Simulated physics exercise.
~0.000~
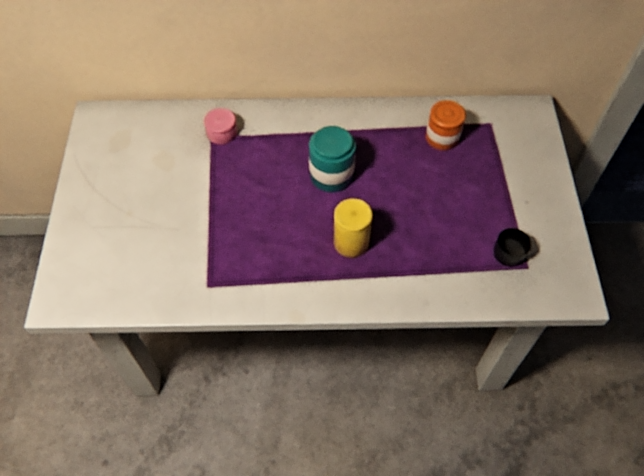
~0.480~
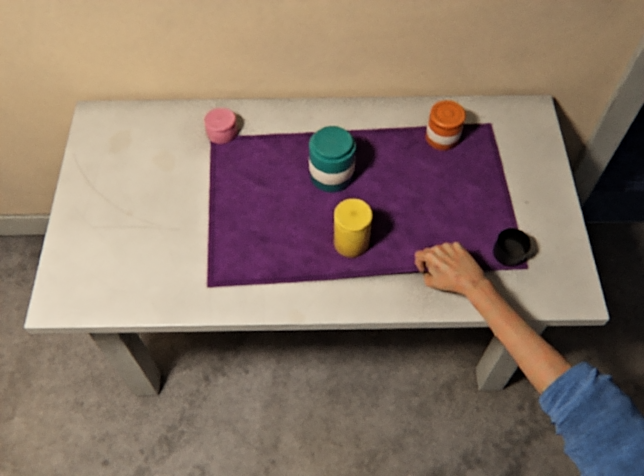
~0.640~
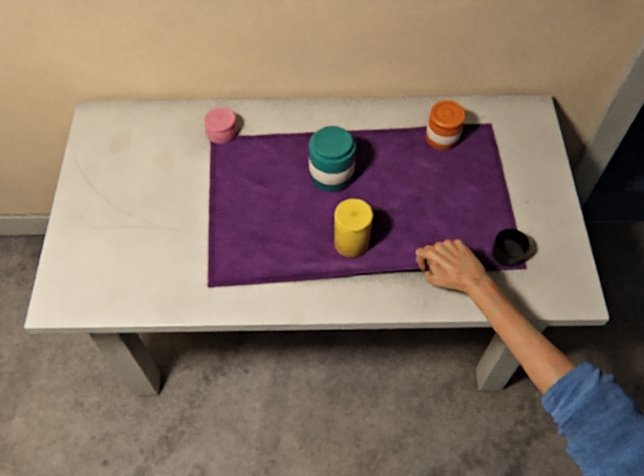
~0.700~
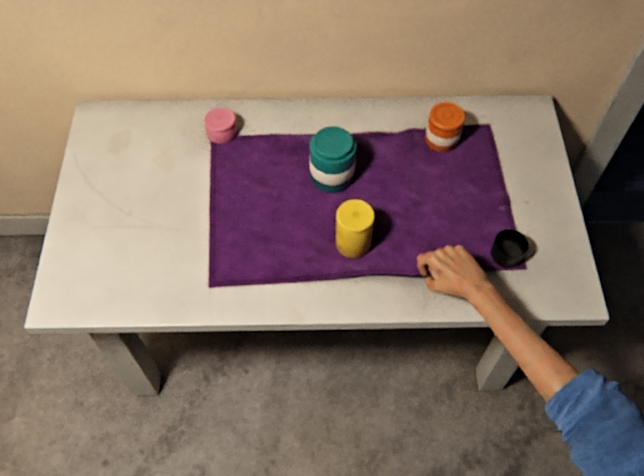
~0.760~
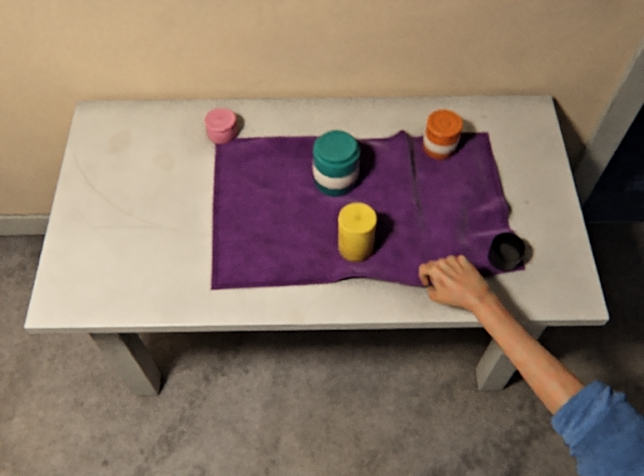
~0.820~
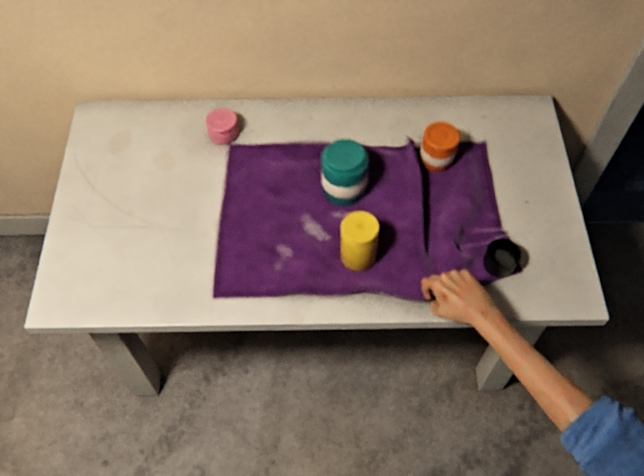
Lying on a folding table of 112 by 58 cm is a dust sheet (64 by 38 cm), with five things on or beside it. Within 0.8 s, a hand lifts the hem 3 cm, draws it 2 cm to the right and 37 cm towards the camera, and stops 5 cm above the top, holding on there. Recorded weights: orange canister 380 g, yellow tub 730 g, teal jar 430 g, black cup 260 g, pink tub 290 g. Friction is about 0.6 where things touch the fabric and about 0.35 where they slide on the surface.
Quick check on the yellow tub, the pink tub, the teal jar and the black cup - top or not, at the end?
End state: Yellow tub not on top, pink tub top, teal jar not on top, black cup not on top.
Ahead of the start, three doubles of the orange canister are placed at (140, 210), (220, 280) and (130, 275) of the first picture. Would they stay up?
Respectively, the copies end as follows: Still in place, gone from the top, still in place.
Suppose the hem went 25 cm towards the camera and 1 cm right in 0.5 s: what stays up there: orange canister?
Result - orange canister: Still on top.
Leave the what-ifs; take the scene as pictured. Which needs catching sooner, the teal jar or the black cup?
That's the black one.
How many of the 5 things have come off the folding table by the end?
3.
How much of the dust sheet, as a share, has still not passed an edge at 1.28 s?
Near 45 in a hundred.
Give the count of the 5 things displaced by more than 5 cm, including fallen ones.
Count recorded: 4.
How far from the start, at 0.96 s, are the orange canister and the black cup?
Shift - orange canister 15 cm, black cup 10 cm.
At 1.0 s, 95 % of the dust sheet is still over the top; teal jar 12 cm off its start, black cup 9 cm off its start, yellow tub 9 cm off its start.
At 1.1 s, 65 % of the dust sheet is still over the top; teal jar 25 cm off its start, black cup 21 cm off its start, yellow tub lifted 11 cm.
At 1.3 s, 45 % of the dust sheet is still over the top; black cup over the edge, teal jar 31 cm off its start at (387, 265), yellow tub lifted 9 cm.
At 1.4 s, 30 % of the dust sheet is still over the top; black cup over the edge, teal jar 37 cm off its start, yellow tub on its side, 30 cm off its start.
At 3.0 s, 15 % of the dust sheet is still over the top; teal jar over the edge, black cup over the edge, yellow tub over the edge, pink tub 0 cm off its start at (222, 120).
